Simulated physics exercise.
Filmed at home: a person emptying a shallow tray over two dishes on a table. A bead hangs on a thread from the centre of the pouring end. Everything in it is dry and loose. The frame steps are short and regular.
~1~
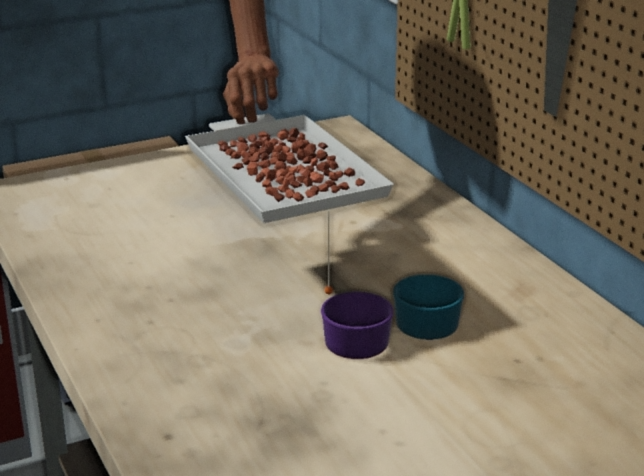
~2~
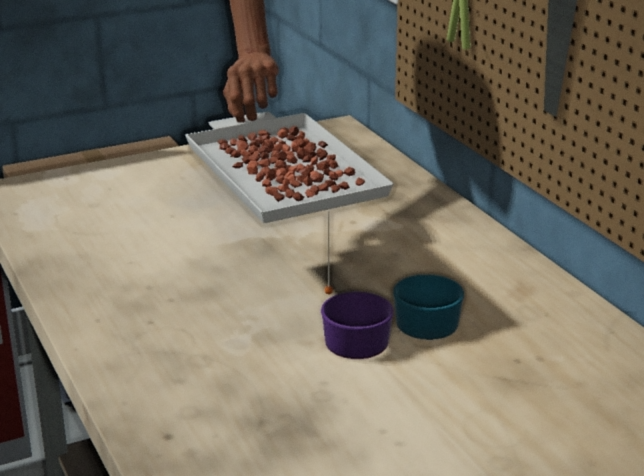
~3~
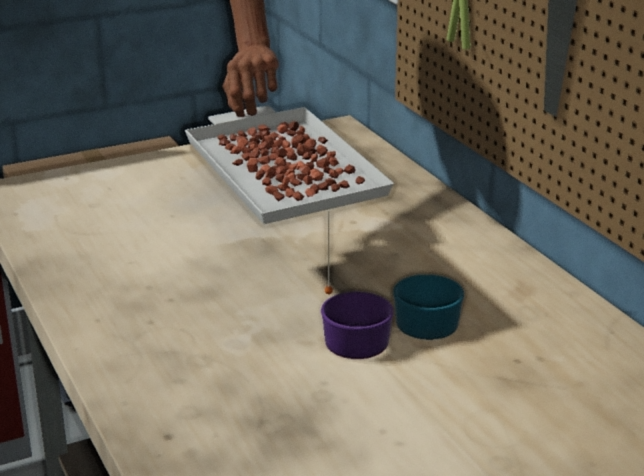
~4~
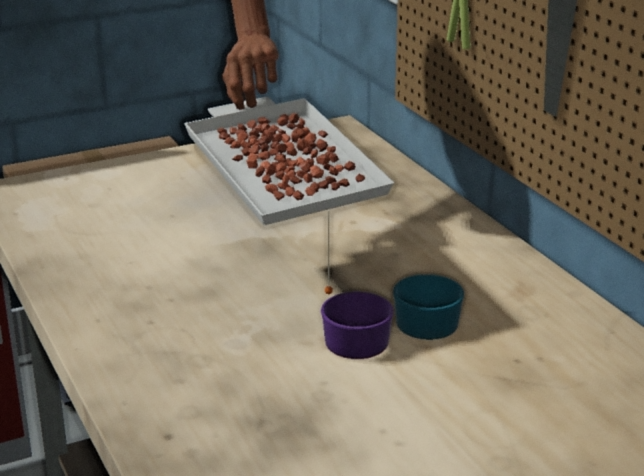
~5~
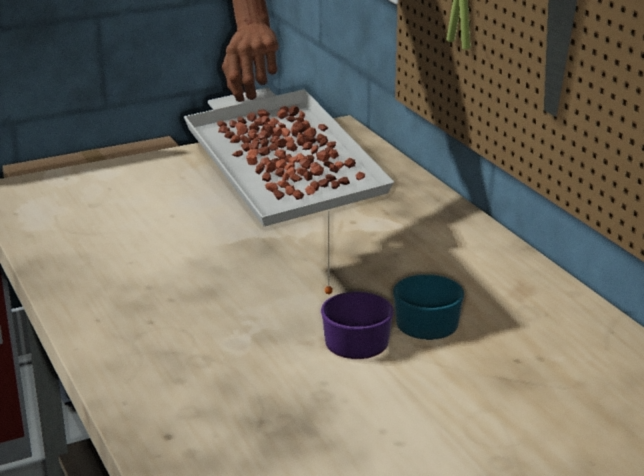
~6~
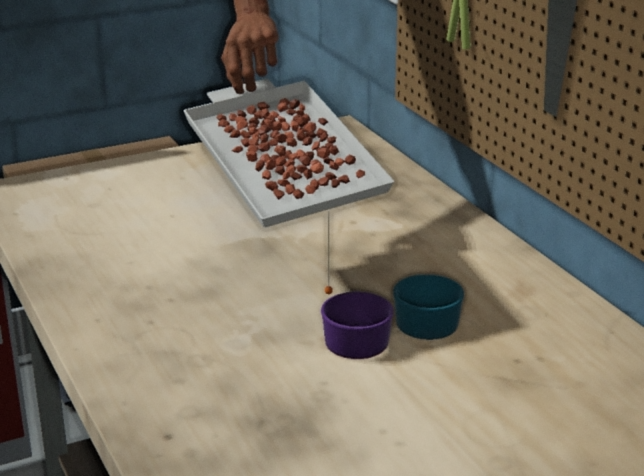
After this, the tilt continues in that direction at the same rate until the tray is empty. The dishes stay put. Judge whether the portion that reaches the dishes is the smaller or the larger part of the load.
It is the smaller part.
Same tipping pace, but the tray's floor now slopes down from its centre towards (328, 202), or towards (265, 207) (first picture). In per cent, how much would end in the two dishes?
For the first it's near 50 %, for the second near 0 %.
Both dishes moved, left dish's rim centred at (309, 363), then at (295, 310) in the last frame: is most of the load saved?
At place one not up to half; at place two not up to half.
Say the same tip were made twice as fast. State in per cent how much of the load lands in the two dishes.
Share: Around 10%.
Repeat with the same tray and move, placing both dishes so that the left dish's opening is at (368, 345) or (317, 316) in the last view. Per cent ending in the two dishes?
First placement: 0 per cent; second placement: 40 per cent.
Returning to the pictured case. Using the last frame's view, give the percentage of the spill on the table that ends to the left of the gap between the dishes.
I make it about 100 percent or so.
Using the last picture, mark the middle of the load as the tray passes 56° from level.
I'd put it at about (290, 192).
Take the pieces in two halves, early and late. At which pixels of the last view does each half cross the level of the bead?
Early-half point (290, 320); late-half point (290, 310).
Just after the last frame, tray tipped steeply; almost all on the tray; about a tenth in the air.
A moment on, tray tipped right over; about a tenth on the tray; just a few in the left dish; roughly two thirds outside both; roughly a quarter in the air.
Further on, tray tipped past a quarter turn; about a tenth in the left dish; almost all outside both.
When it is over, tray tipped past a quarter turn; about a tenth in the left dish; not one in the right dish; almost all outside both.
